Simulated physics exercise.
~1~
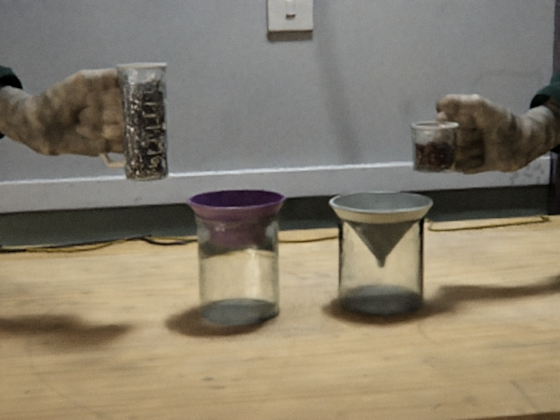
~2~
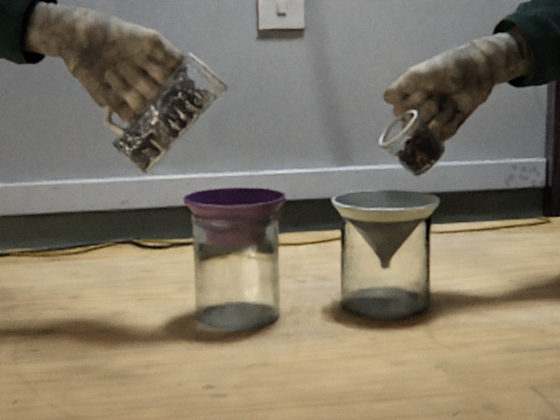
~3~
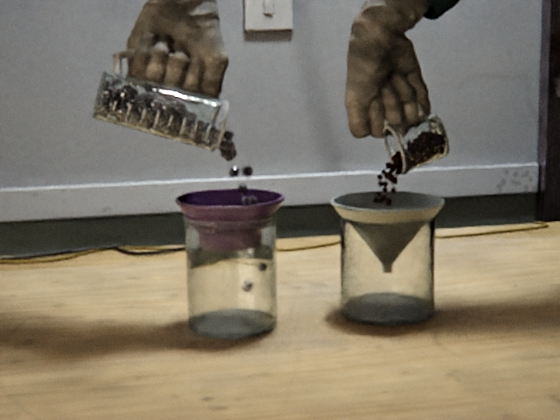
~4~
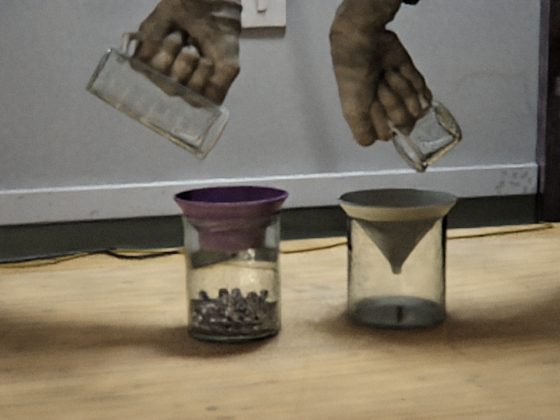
On a wooden table, two hands tipped clear cups of small dark pieces into funnels on glass jars; the left load dropped through the purple funnel and piled up below, while only a little from the right showed beneath the grey funnel.
